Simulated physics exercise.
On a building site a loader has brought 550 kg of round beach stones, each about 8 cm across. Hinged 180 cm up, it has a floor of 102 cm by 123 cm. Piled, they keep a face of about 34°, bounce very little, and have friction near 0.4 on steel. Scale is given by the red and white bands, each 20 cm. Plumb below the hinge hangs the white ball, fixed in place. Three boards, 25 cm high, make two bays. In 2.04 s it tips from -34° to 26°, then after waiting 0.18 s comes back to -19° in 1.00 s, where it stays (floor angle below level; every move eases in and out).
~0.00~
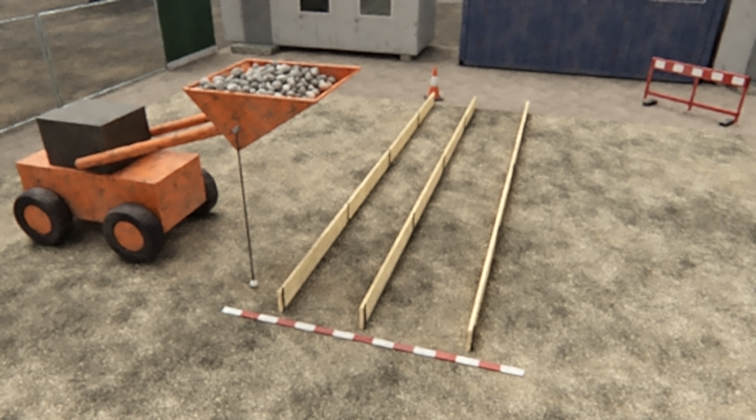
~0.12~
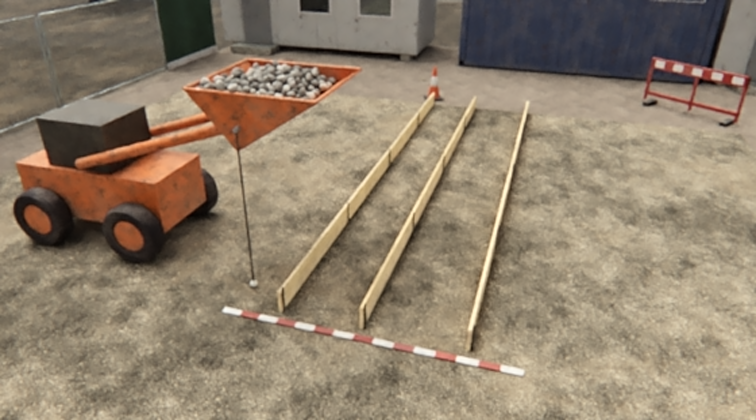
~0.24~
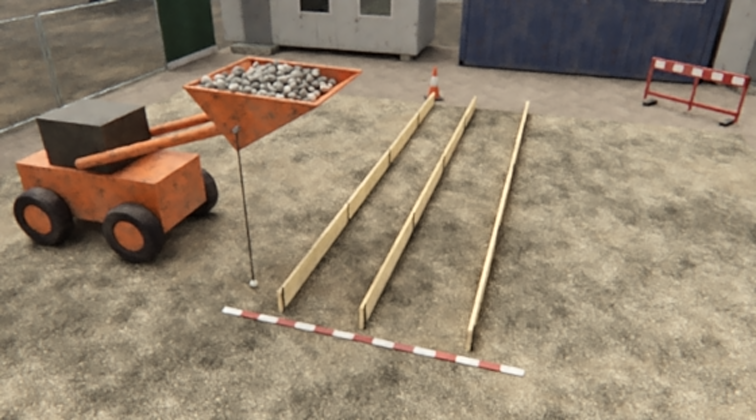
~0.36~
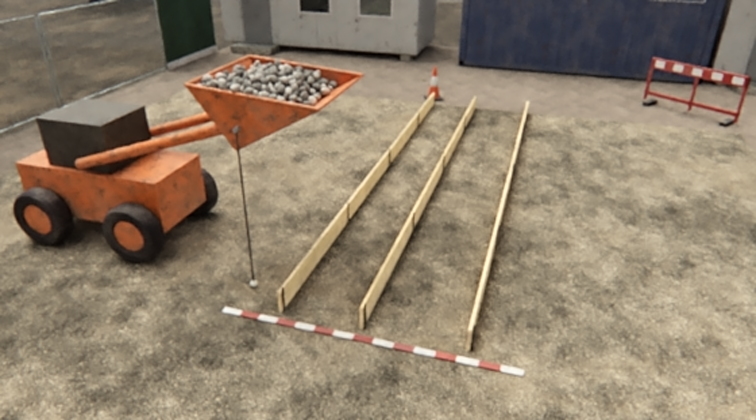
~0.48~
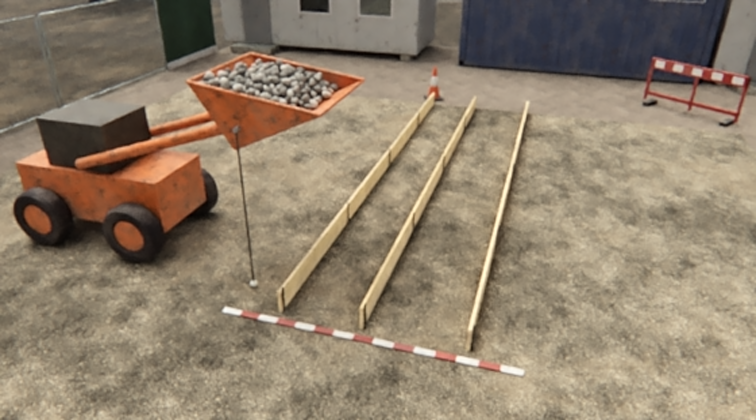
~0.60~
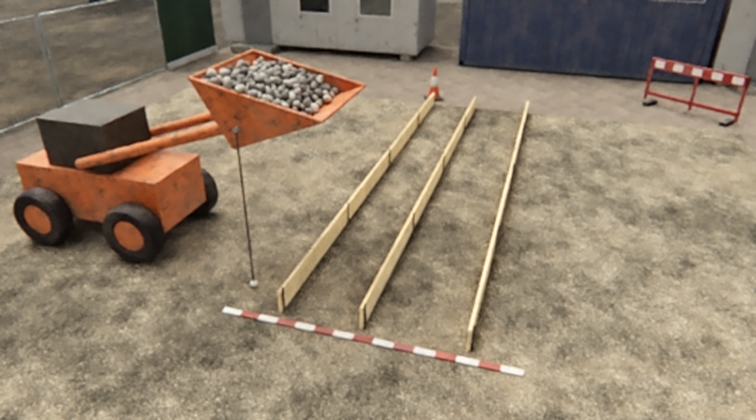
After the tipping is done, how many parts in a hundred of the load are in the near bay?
About 35 out of 100.
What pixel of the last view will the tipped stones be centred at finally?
Their middle is at about (406, 275).
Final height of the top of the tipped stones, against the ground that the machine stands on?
It finishes some 22 cm up from that ground.
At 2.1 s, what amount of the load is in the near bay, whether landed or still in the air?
Close to 45 per cent has got there by then.
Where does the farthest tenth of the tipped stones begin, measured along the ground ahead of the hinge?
Distance from the hinge: About 220 cm.
After 1.5 s the floor is at 17°; 99 % in the bucket, 1 % in the near bay; the foremost stones are at (336, 156).
After 2.1 s the floor is at 26°; 54 % in the bucket, 43 % in the near bay, 3 % in the far bay; the foremost stones are at (410, 272).
After 3.7 s the floor is at -19°; 11 % in the bucket, 36 % in the near bay, 53 % in the far bay; the foremost stones are at (476, 292).
After 6.4 s the floor is at -19°; 11 % in the bucket, 36 % in the near bay, 53 % in the far bay; the foremost stones are at (475, 300).
